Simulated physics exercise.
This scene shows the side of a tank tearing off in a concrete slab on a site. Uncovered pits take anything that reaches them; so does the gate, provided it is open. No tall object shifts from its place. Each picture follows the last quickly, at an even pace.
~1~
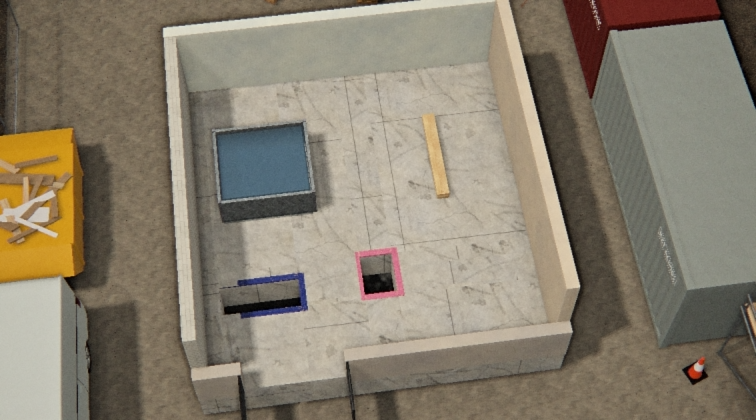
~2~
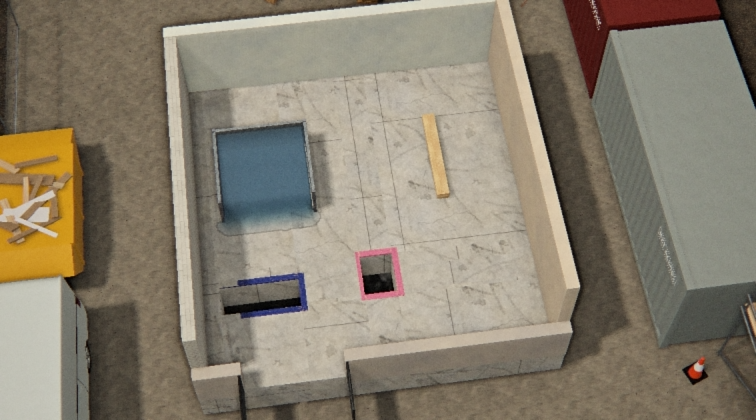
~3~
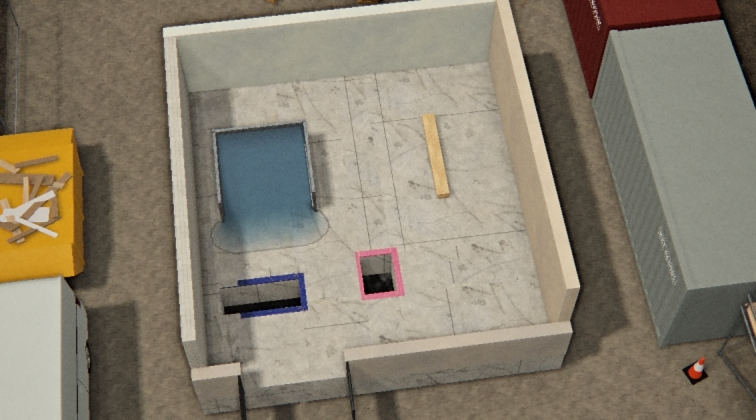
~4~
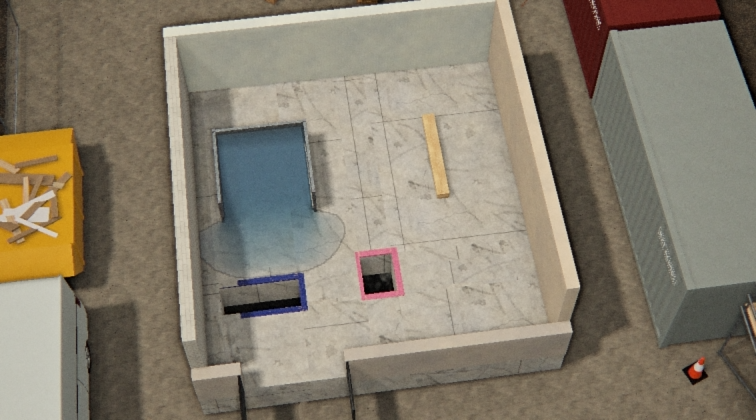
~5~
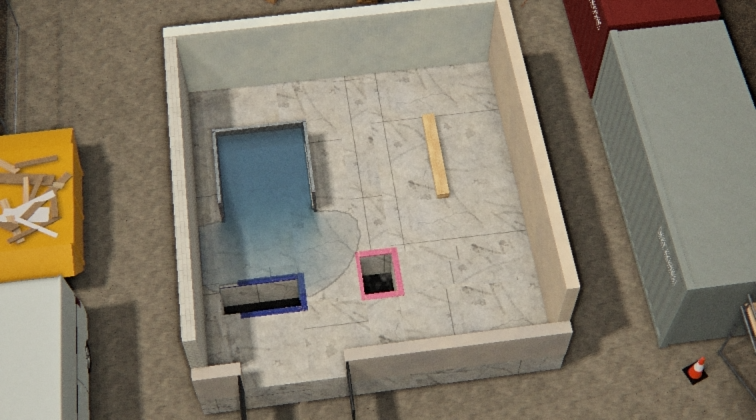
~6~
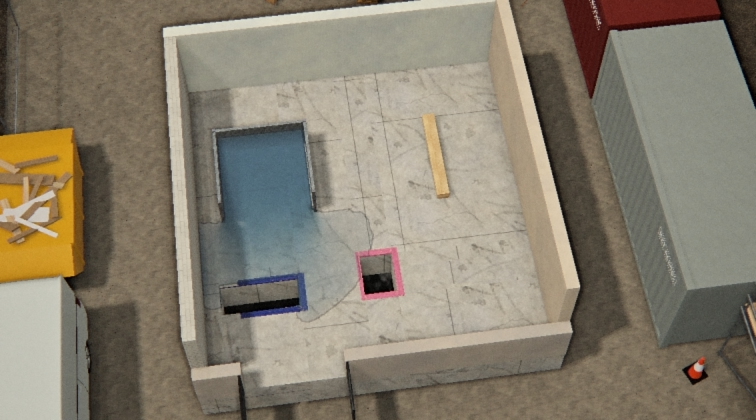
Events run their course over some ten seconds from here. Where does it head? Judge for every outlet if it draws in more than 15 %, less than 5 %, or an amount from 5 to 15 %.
My call: The gate draws in from 5 to 15 %; the blue pit draws in more than 15 %; the pink pit draws in from 5 to 15 %.
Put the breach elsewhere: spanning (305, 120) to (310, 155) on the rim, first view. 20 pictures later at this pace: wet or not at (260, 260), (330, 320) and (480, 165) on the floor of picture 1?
In the order asked: Out of reach, out of reach, sodden.
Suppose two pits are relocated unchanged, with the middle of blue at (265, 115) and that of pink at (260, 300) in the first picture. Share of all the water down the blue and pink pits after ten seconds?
I reckon blue ends up with 0 percent and pink with 35 percent.
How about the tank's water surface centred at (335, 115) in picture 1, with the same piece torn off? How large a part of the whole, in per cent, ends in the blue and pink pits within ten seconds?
Shares - blue: 20 in a hundred, pink: 25 in a hundred.
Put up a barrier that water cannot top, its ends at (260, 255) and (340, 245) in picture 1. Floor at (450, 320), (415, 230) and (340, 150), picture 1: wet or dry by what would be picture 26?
In the order you listed them: Unsoaked, soaked, unsoaked.
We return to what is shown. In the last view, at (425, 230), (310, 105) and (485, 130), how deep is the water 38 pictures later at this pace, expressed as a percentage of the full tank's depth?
I'd say around 0 per cent, then 0 per cent, then 0 per cent.
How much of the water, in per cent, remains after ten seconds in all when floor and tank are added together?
I'd put it near 26 %.
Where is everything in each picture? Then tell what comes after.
In the first picture, still water in the open tank at (263, 163).
In the second picture, the front is at (220, 225), out from the gap at (269, 208).
In the third picture, the front is at (218, 243), out from the gap at (269, 210).
In the fourth picture, water pours out at (269, 210) and has run to (200, 248).
In the fifth picture, water pours out at (269, 211) and has run to (312, 291).
In the sixth picture, the front is at (309, 317), out from the gap at (269, 211).
A moment on, water covers 20 % of the floor; the gate 1 %, the blue pit 18 %, the pink pit 1 %.
Next, water covers 25 % of the floor; the gate 3 %, the blue pit 32 %, the pink pit 4 %.
Then, water covers 35 % of the floor; the gate 7 %, the blue pit 43 %, the pink pit 6 %.
Later, water covers 40 % of the floor; the gate 10 %, the blue pit 51 %, the pink pit 8 %.
In the end, water covers 40 % of the floor; the gate 11 %, the blue pit 54 %, the pink pit 10 %.
